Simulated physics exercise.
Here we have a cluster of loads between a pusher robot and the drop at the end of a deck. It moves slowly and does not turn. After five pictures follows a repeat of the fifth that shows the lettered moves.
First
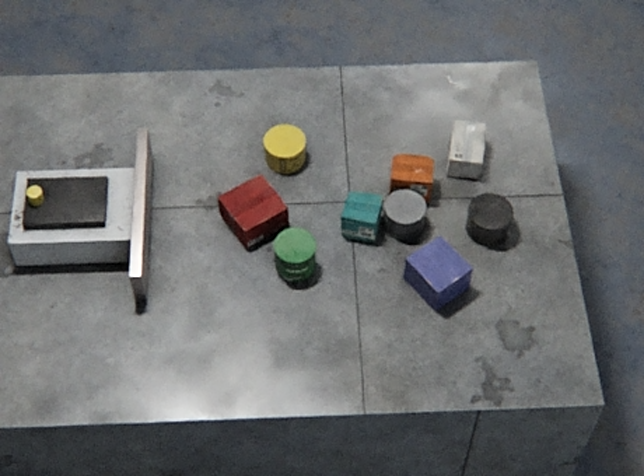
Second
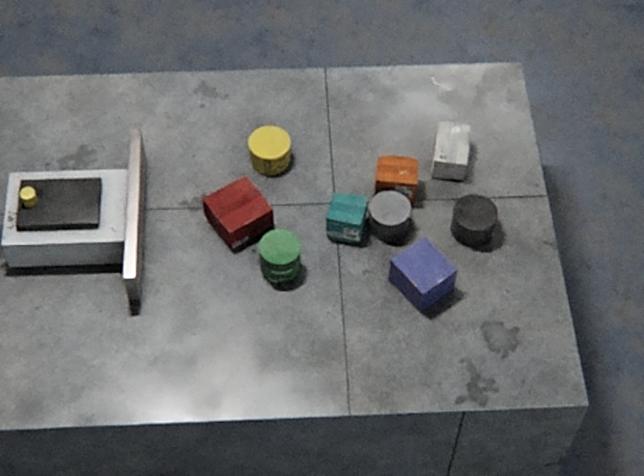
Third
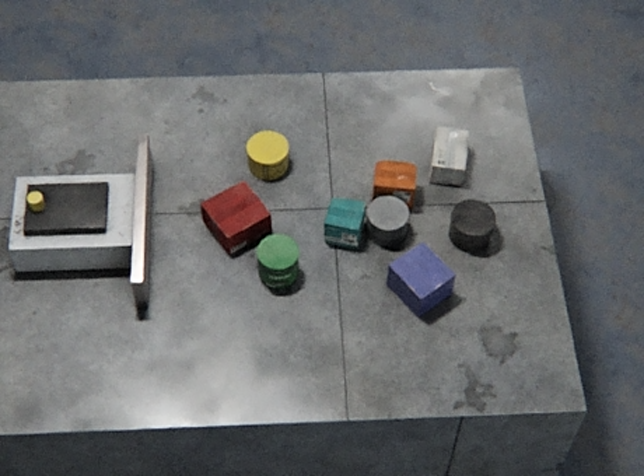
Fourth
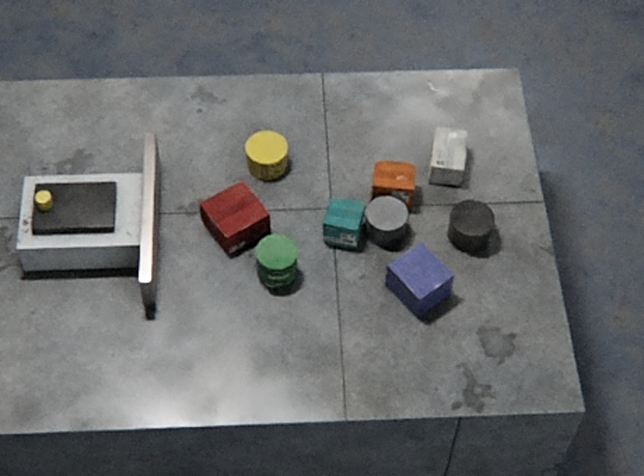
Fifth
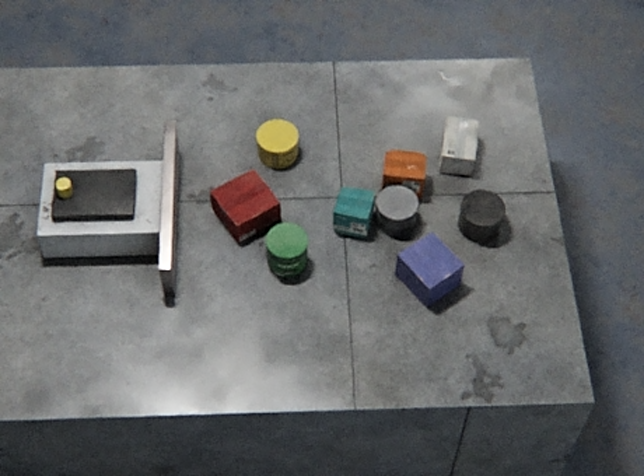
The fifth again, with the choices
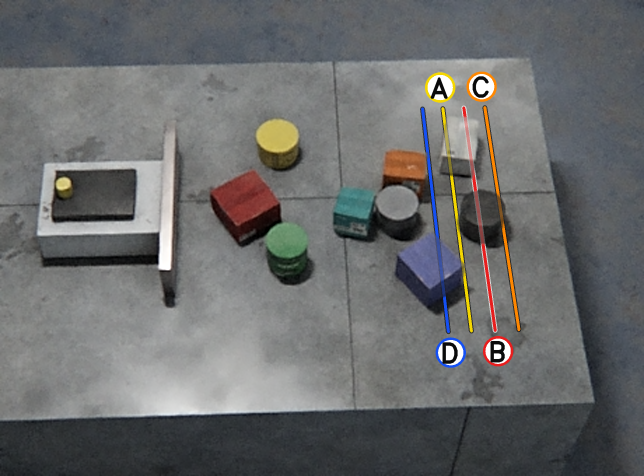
On a grey deck, a pale machine with a wide upright plate crept straight to the right, narrowing the gap to the red box, while the colourful cluster of boxes and round containers stayed put.
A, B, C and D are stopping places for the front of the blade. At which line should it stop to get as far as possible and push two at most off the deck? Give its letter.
Stop at B.
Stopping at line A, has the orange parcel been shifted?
By then, yes.
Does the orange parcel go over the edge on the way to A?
No.
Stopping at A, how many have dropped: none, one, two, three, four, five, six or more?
By then, two.
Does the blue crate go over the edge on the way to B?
By then, no.
On the copy, A at (456, 213); B at (479, 212); C at (501, 212); D at (435, 213).
On B. First, robot (215, 191); yellow pail (306, 144); green pail (309, 250).
Then, robot (327, 188); black pail (539, 222); grey pail (502, 201).
Finally, robot (414, 186); grey pail over the edge; black pail over the edge; two fallen.
By contrast, A is within the limit but short; C drops four; D is within the limit but short.
